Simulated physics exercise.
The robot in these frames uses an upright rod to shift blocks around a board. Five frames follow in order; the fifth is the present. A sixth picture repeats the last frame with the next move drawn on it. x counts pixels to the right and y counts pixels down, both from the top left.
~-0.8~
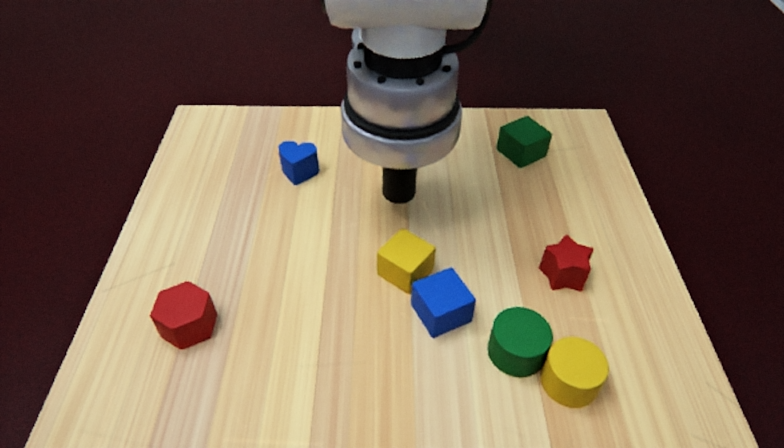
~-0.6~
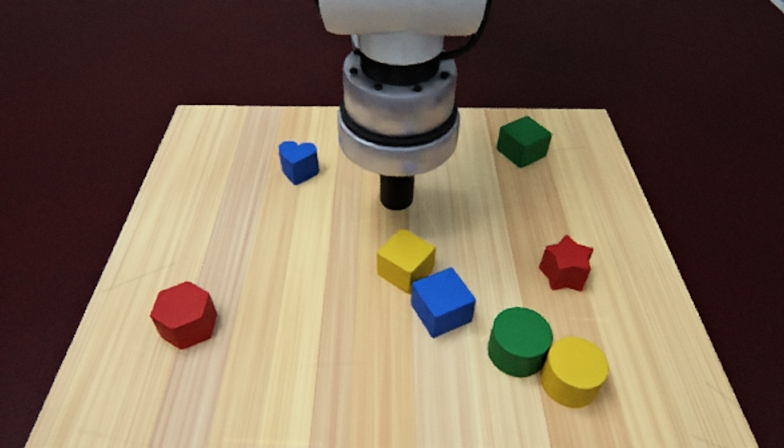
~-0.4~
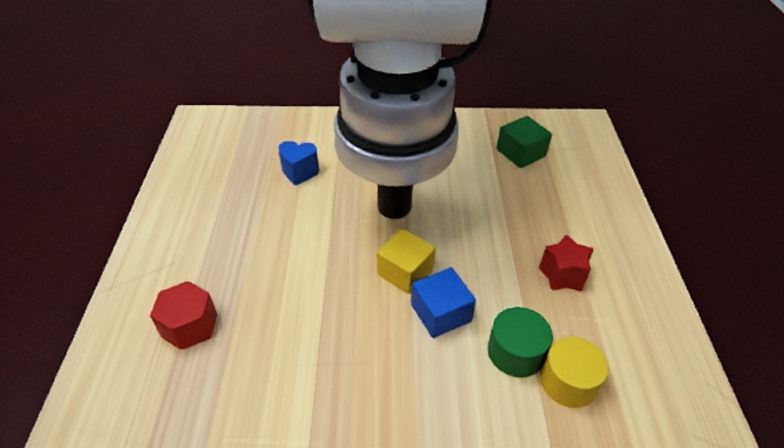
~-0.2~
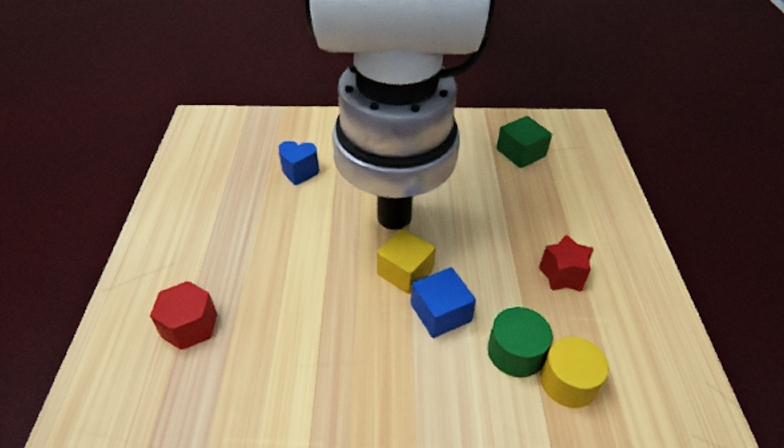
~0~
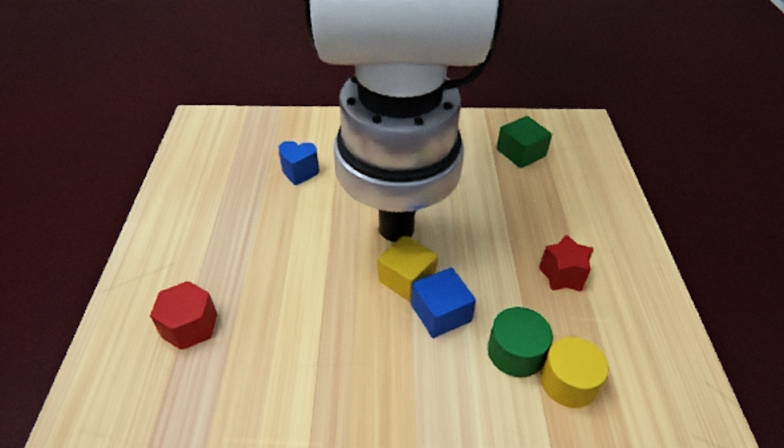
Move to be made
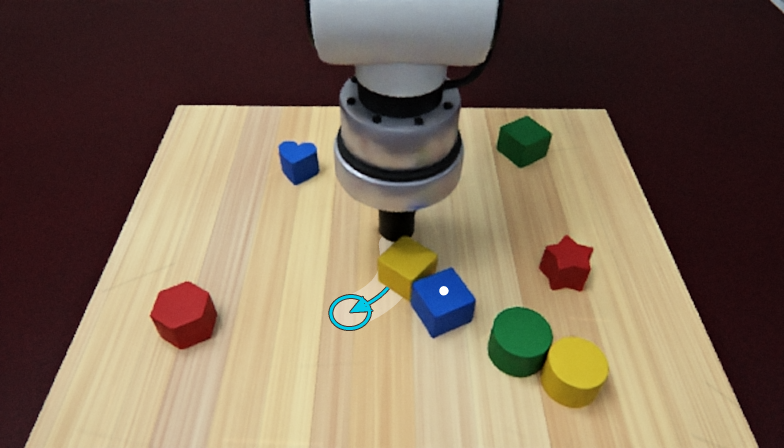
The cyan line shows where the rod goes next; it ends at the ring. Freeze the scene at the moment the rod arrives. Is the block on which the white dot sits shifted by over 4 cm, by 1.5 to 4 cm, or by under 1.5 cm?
Middling, 1.5 to 4 cm.
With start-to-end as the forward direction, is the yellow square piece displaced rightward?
No, that is not what happens.
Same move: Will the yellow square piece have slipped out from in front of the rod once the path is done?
In short: Yes.
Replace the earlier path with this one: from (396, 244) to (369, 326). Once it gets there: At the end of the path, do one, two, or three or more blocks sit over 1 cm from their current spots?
Blocks displaced: 2.
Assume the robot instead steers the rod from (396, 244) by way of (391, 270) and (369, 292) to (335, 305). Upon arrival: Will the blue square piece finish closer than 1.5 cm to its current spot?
No, I don't think so.
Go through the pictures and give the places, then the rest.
Lower end of the rod at (399, 193), tops of blocks, yellow square piece at (406, 249), blue square piece at (444, 291), in the first picture.
Rod at (397, 199), blocks as before, in the second picture.
Rod at (395, 207), blocks as before, in the third picture.
Rod at (394, 218), blocks as before, in the fourth picture.
Rod at (397, 230), yellow square piece at (408, 256), blue square piece at (444, 291), in the fifth picture.
The drawn path runs from (396, 244) over (397, 270) and (381, 295) to (350, 312); the dot is on the blue square piece.
On the path given first. One third of the way, rod at (397, 256); yellow square piece at (410, 286); blue square piece at (451, 309), turned 25° anticlockwise.
Two thirds of the way, rod at (381, 281); yellow square piece at (407, 310), turned 25° anticlockwise; blue square piece at (457, 319), turned 45° anticlockwise.
At the end, rod at (349, 298); yellow square piece at (402, 314), turned 40° anticlockwise; blue square piece at (457, 319), turned 45° anticlockwise.
